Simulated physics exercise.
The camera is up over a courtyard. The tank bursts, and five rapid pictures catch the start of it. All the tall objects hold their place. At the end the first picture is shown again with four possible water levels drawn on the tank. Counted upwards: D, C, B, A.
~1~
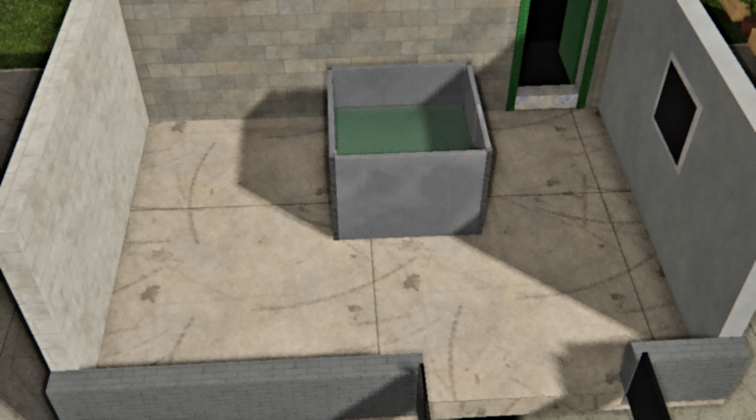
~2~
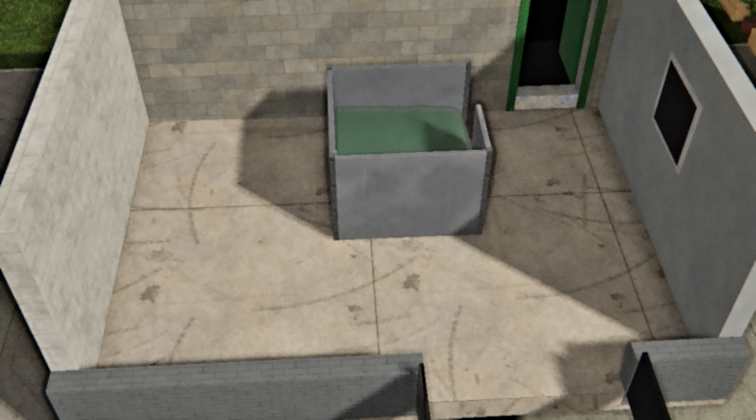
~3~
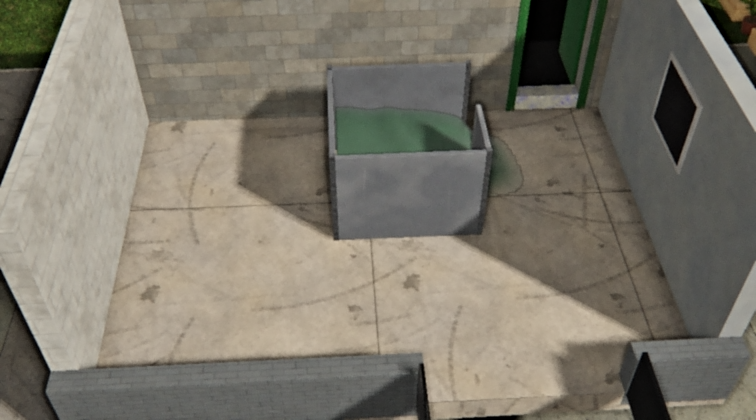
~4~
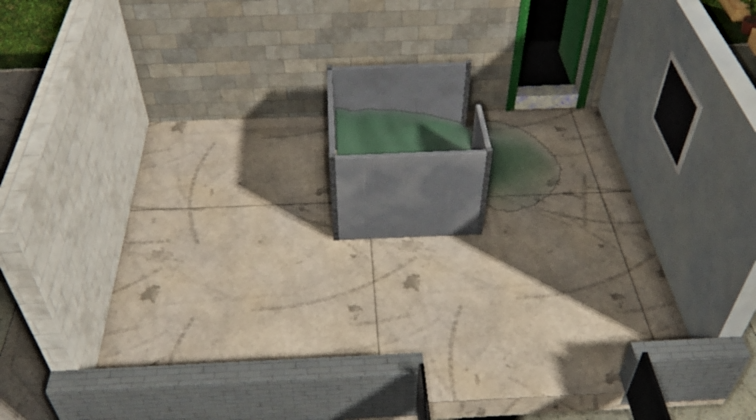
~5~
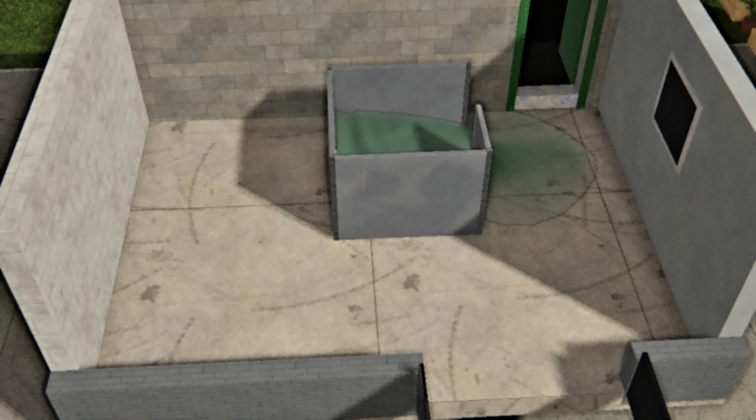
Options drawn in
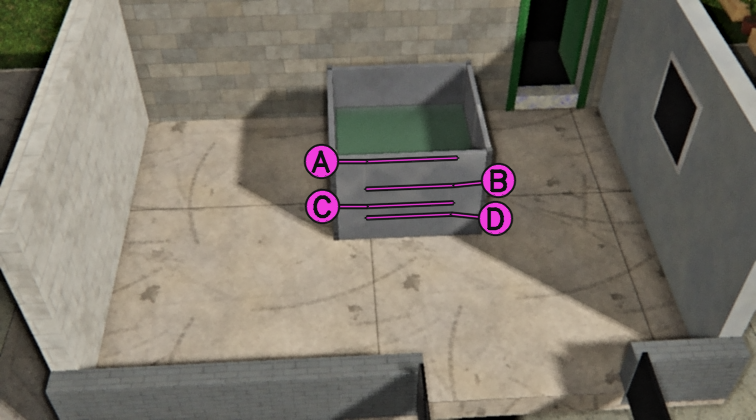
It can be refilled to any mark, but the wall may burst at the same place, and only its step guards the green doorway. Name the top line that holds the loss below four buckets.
Level C just does it.
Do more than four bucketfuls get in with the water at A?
Yes.
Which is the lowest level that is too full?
The answer is B.
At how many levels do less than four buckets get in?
Two of them.
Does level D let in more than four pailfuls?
No.
In magenta, A at (411, 159); B at (410, 187); C at (409, 204); D at (409, 216); from the bottom up D, C, B, A.
For level A, dozens of bucketfuls pour in.
For level B, about 10 bucketfuls get in.
For level C, a bucket or two gets in.
For level D, nothing gets over.
